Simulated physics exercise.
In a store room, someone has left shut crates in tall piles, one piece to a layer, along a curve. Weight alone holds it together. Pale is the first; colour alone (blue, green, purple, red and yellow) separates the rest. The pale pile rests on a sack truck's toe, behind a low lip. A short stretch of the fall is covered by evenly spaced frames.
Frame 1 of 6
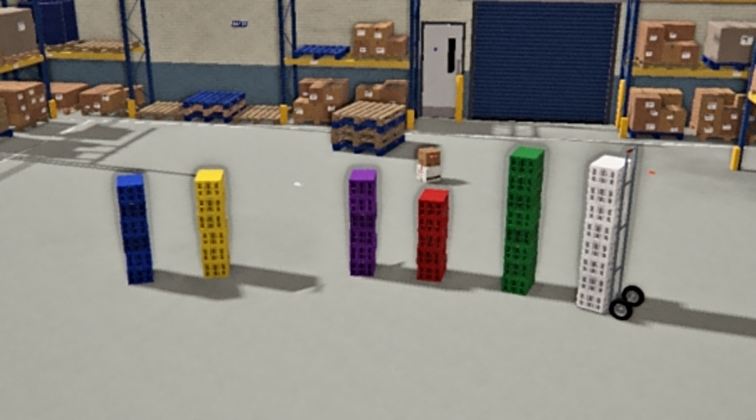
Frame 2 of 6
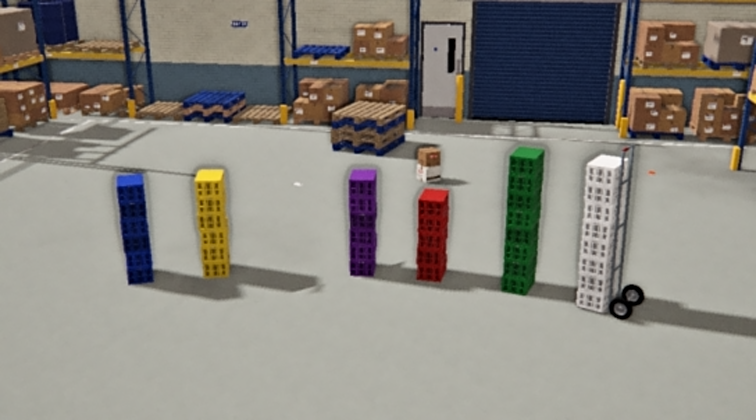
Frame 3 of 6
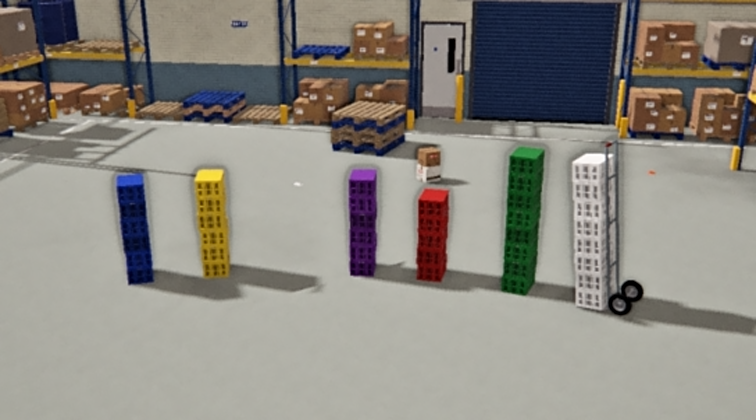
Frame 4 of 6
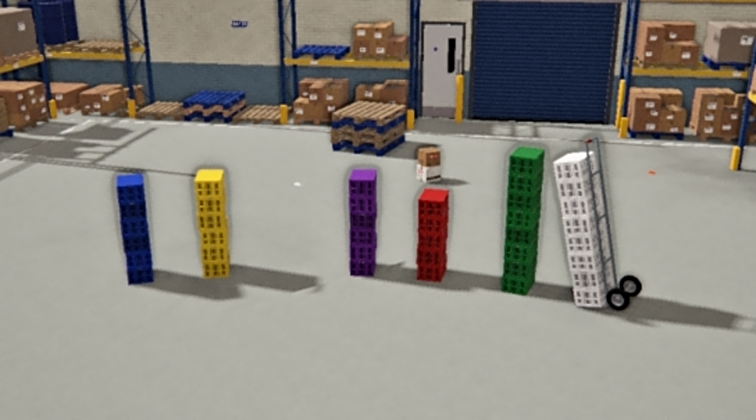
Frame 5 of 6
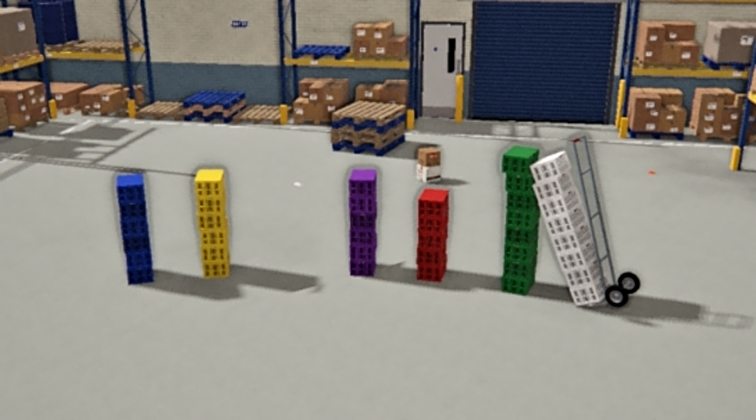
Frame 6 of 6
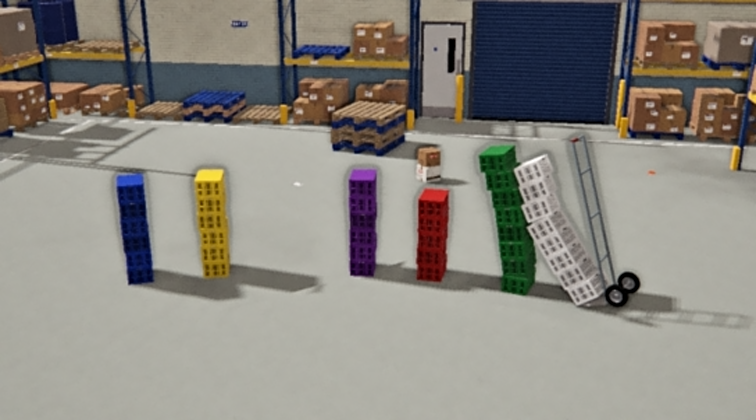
White crate stack on a hand truck tilting left in a warehouse, leaning into the green stack, whose upper crates shift left.
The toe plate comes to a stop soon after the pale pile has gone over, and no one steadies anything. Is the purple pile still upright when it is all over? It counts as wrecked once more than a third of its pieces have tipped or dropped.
No.
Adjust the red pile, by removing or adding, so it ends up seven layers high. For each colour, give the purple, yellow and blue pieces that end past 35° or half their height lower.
Pieces down at the end - purple: 6, yellow: 0, blue: 0.
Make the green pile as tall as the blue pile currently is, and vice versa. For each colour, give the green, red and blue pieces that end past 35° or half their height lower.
By colour, green 5, red 4, blue 0.
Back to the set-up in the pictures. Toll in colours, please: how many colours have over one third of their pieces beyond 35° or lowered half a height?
The full count is 3.
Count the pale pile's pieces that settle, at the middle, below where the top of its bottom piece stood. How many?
Count = 7.
Just after the last frame, 8 of the pale pile down; none of the 6 purple crates down (7 of 31 in all colours); top purple crate unmoved; top green crate tilted steeply, about its own height lower.
A moment on, 8 of the pale pile down; none of the 6 purple crates down (11 of 31 in all colours); top purple crate tilted clearly, a little lower; top green crate on its side.
When it is over, 8 of the pale pile down; 6 of the 6 purple crates down (17 of 31 in all colours); top purple crate on its side; top green crate upside down. In pixels of the last frame, middles, top purple crate near (236, 261), top green crate near (285, 227).
